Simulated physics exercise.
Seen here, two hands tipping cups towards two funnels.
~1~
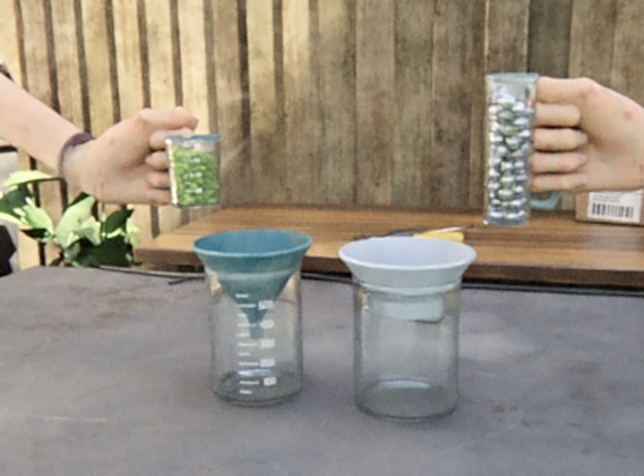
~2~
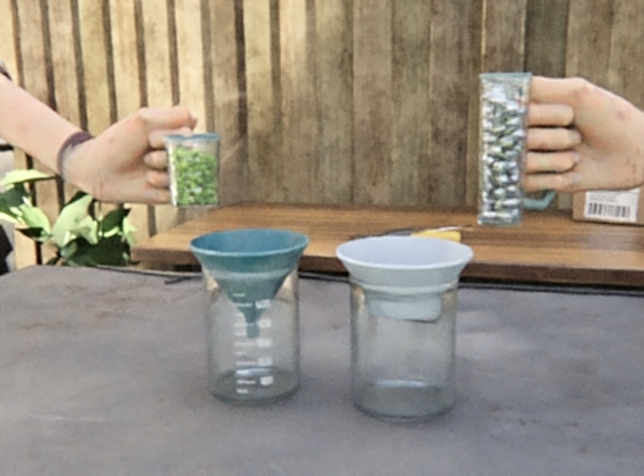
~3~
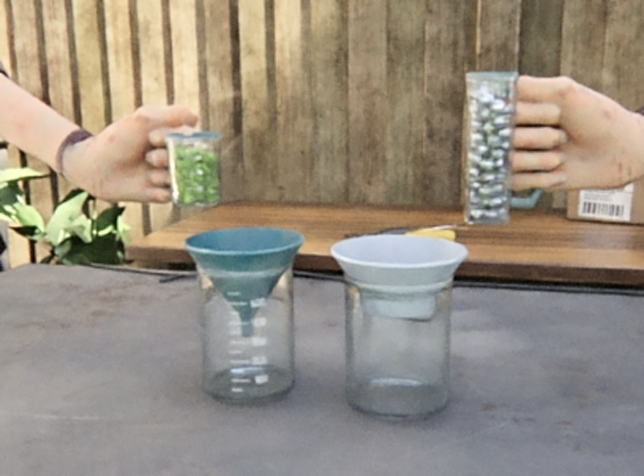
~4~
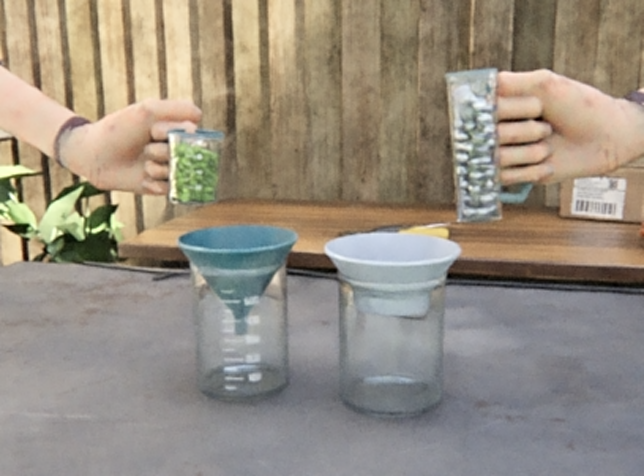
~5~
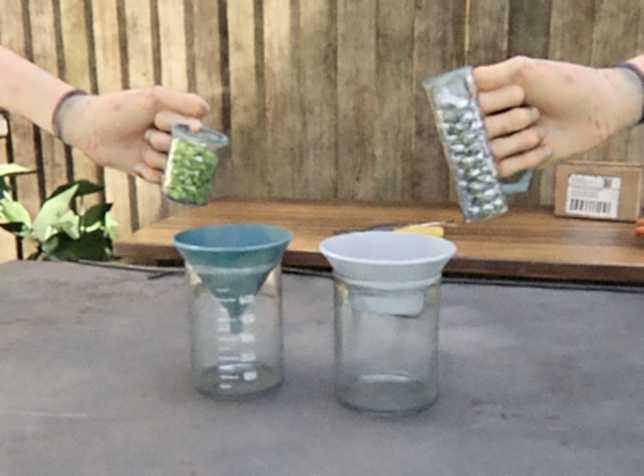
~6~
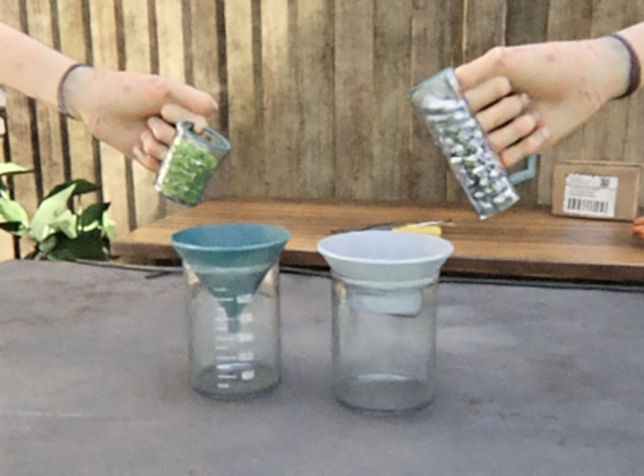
Two hands hold cups of green peas and silvery balls above funnels, then tilt them inward.
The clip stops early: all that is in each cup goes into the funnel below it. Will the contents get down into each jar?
The left funnel clogs and the right funnel empties into its jar.
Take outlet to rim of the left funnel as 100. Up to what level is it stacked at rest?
About 75 per cent.
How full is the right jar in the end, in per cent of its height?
It comes to 15 per cent or so.
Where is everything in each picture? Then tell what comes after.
In the first frame, left funnel near (253, 251), outlet at (256, 336), about one piece wide; left cup near (194, 171), holding dried peas; right funnel near (407, 261), outlet at (406, 307), about 6 pieces wide; right cup near (509, 150), holding steel balls.
In the second frame, left cup near (194, 170), upright; right cup near (503, 150), upright.
In the third frame, left cup near (195, 169), upright; right cup near (489, 149), upright.
In the fourth frame, left cup near (195, 167), tipped 5°; right cup near (475, 147), tipped 5°.
In the fifth frame, left cup near (193, 165), tipped 17°; right cup near (467, 146), tipped 17°.
In the sixth frame, left funnel near (231, 245), outlet at (234, 330); left cup near (190, 165), tipped 30°; right funnel near (385, 255), outlet at (384, 301); right cup near (465, 145), tipped 30°.
Then, 0.43 s on from there, left, the whole lot still in the cup; right, the whole lot still in the cup.
Then, 0.80 s on from there, left, the bulk still in the cup, near a quarter in or over the funnel; right, all but a few still in the cup, a little in or over the funnel.
Then, 1.12 s on from there, left, only a few still in the cup, all but a few in or over the funnel, only a few down in the jar; right, a little still in the cup, near half in or over the funnel, near a third down in the jar.
In the end, left, all but a few stuck in the funnel, only a few down in the jar; right, the whole lot down in the jar.
